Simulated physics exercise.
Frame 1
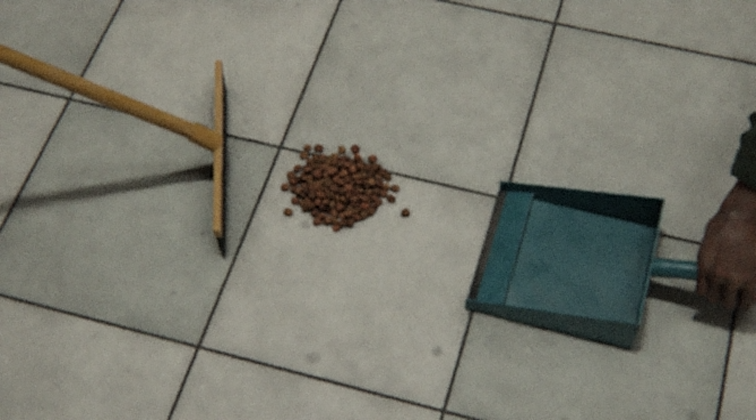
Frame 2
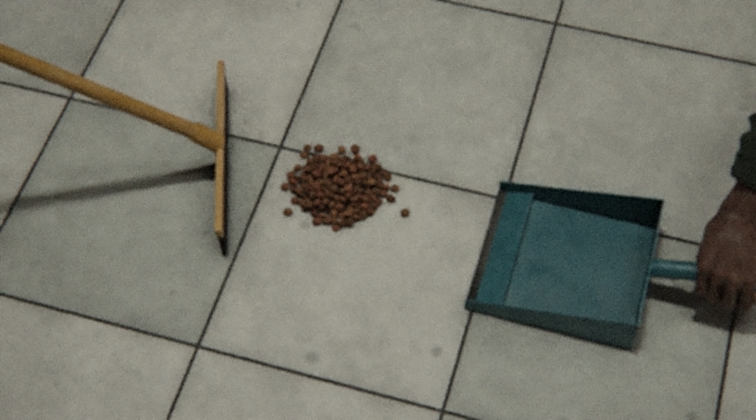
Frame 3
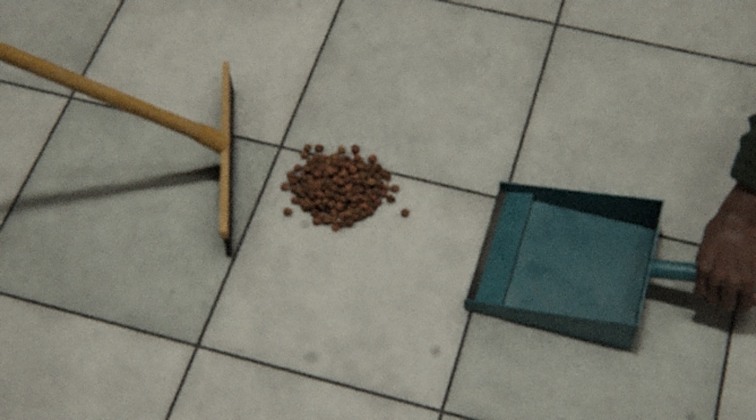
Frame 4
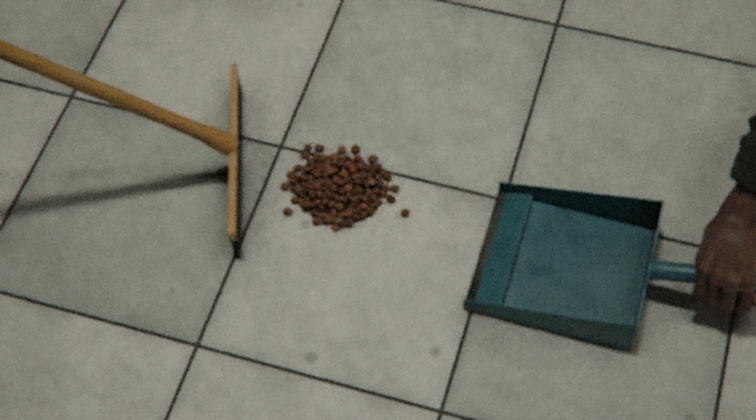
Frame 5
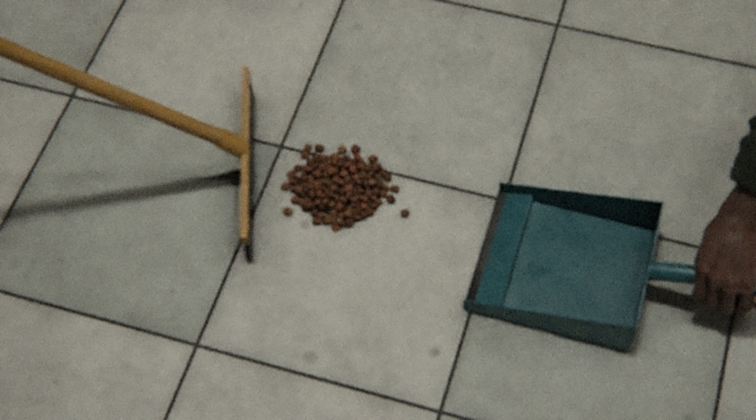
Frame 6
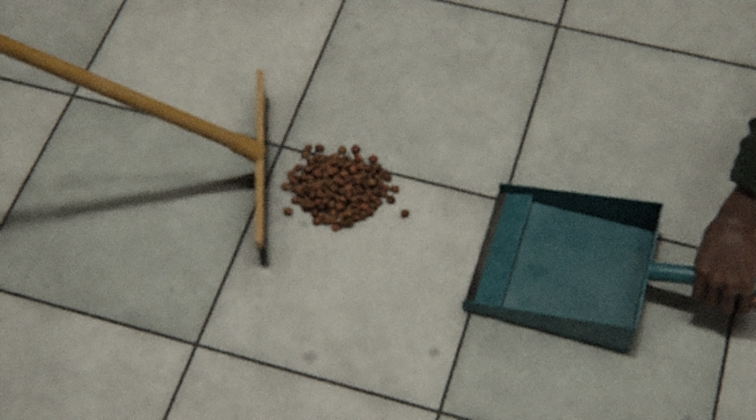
A wooden-handled push blade stands upright on a grey tiled floor, then slides slowly to the right, closing the gap to a small pile of brown kibble. The pile stays undisturbed, while a hand at the right holds a teal dustpan almost still, its open side facing the kibble.
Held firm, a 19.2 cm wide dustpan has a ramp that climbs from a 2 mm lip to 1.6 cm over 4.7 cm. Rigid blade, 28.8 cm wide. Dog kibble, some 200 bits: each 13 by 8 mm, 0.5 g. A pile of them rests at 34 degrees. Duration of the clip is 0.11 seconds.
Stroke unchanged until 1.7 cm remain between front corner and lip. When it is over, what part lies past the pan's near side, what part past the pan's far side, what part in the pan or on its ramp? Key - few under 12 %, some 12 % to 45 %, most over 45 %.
Past the pan's near side: Few. Past the pan's far side: Some. In the pan or on its ramp: Some.
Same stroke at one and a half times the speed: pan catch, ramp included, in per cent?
In that case close to 35 per cent.
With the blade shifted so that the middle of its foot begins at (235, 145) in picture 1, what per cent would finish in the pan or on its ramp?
20 %.
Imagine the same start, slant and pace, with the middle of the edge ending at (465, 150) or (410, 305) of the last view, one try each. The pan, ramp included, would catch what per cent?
Close to 15 and 5 in a hundred, in that order.
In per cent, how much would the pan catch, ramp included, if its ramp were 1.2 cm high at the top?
Near 20 per cent, then.
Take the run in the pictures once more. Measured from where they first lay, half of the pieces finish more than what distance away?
That distance is around 20 cm.
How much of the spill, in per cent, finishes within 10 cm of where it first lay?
The figure is some 0 percent.
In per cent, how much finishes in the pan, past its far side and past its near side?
Tally in %: Near side 0; far side 40; pan 15.
Then, 0.15 s after the last picture, middle of the blade 19 cm from the lip; 0 % over the lip, far side 15 %, near side 0 %.
Then, 0.25 s after the last picture, middle of the blade 9 cm from the lip; 0 % over the lip, far side 30 %, near side 0 %.
Then, 0.48 s after the last picture, middle of the blade 7 cm from the lip; 15 % over the lip, far side 40 %, near side 0 %.
In the end, near side 0 %, far side 40 %, pan 15 %, in front of the lip or behind the blade 45 %.
